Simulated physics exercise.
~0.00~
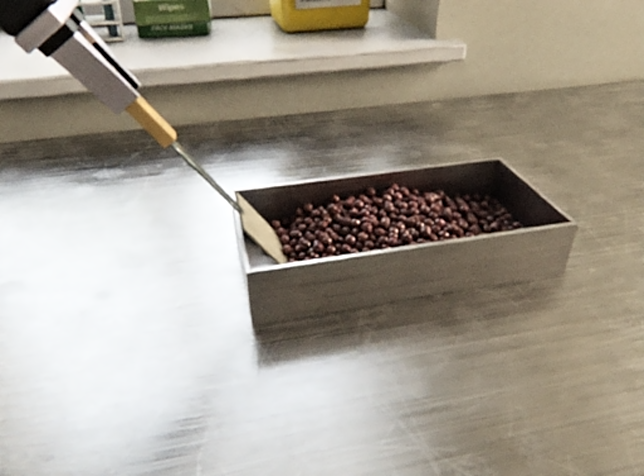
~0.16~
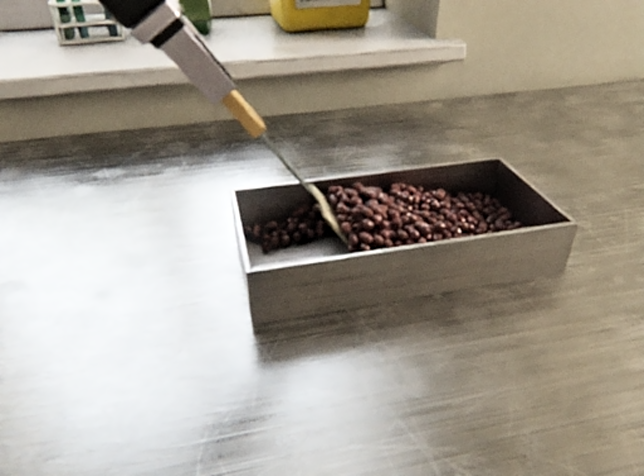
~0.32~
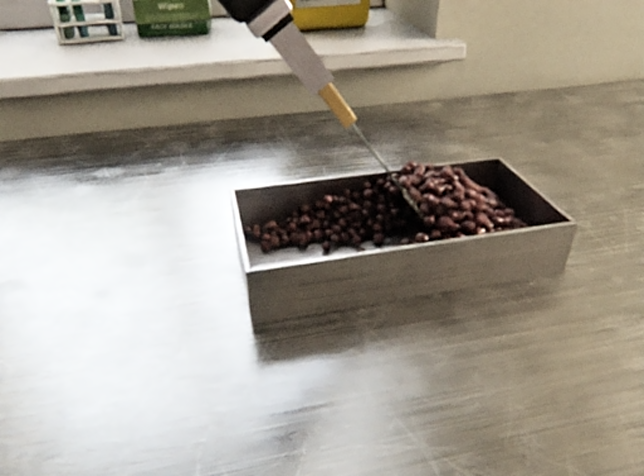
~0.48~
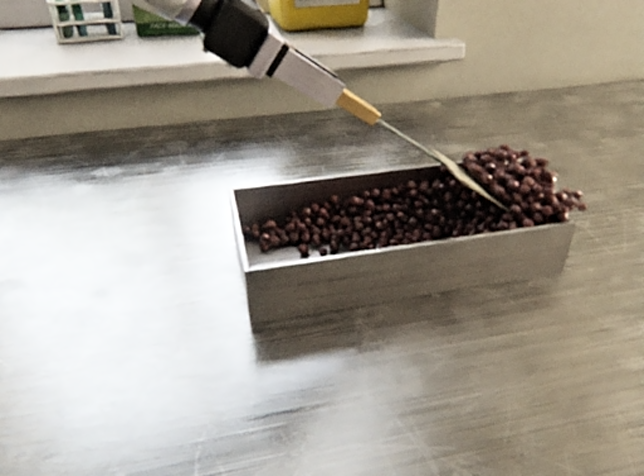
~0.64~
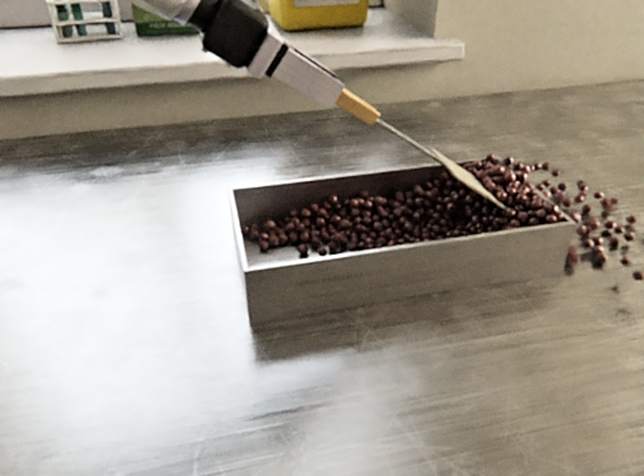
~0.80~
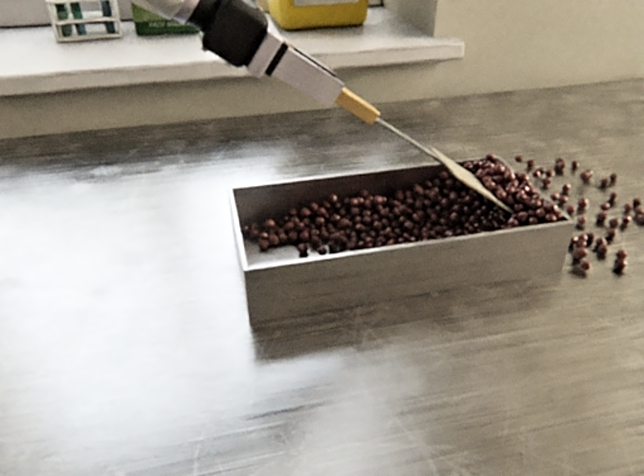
A spatula pushes dark beads rightward along a trough, spilling some over the end onto the table.
